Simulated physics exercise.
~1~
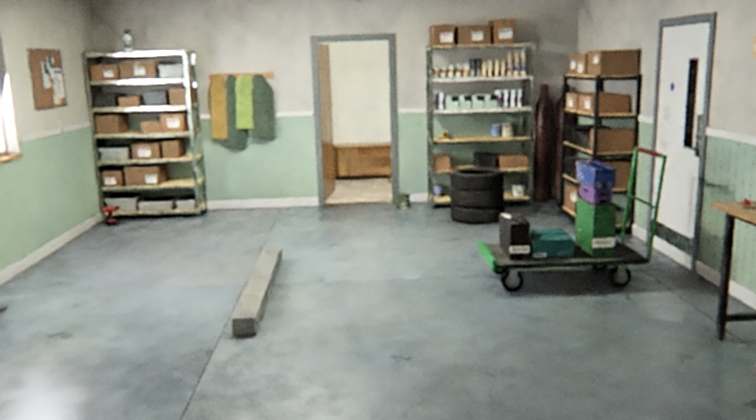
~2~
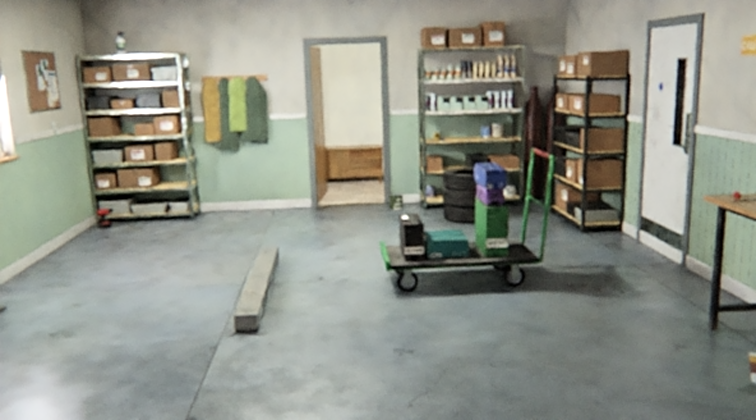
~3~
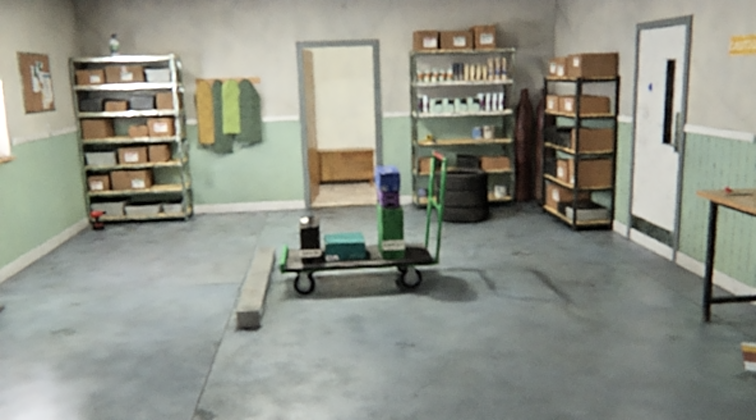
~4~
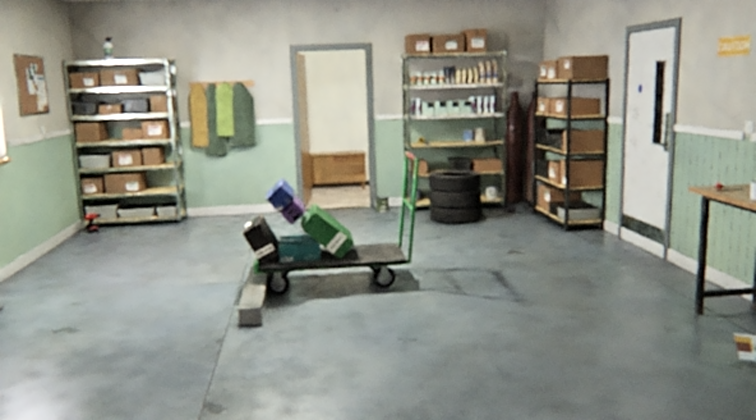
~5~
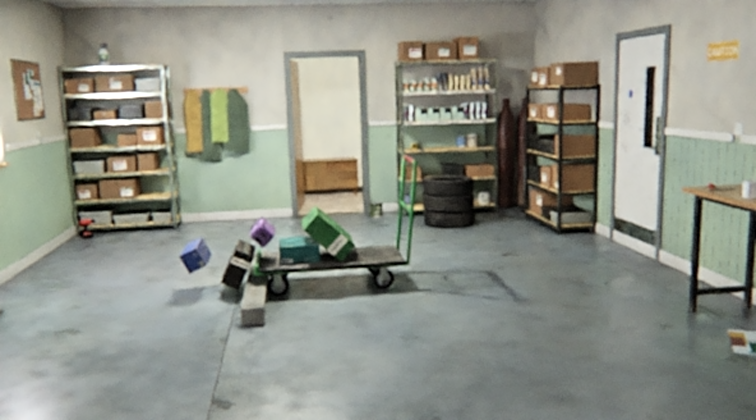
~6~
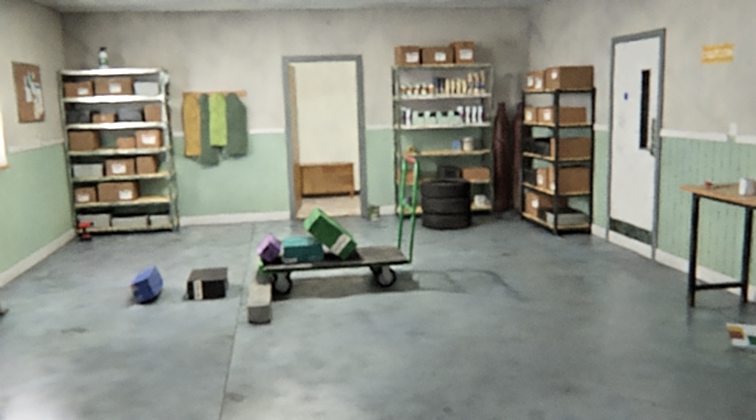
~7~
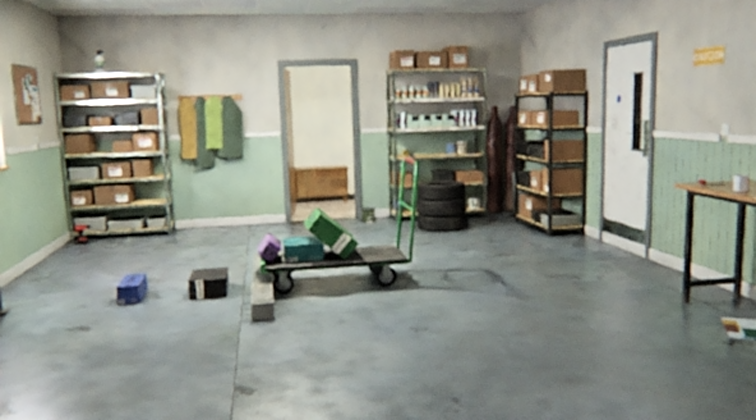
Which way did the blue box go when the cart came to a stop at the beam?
It went to the left, tumbling off the front of the cart and ending up on the floor beyond the beam.
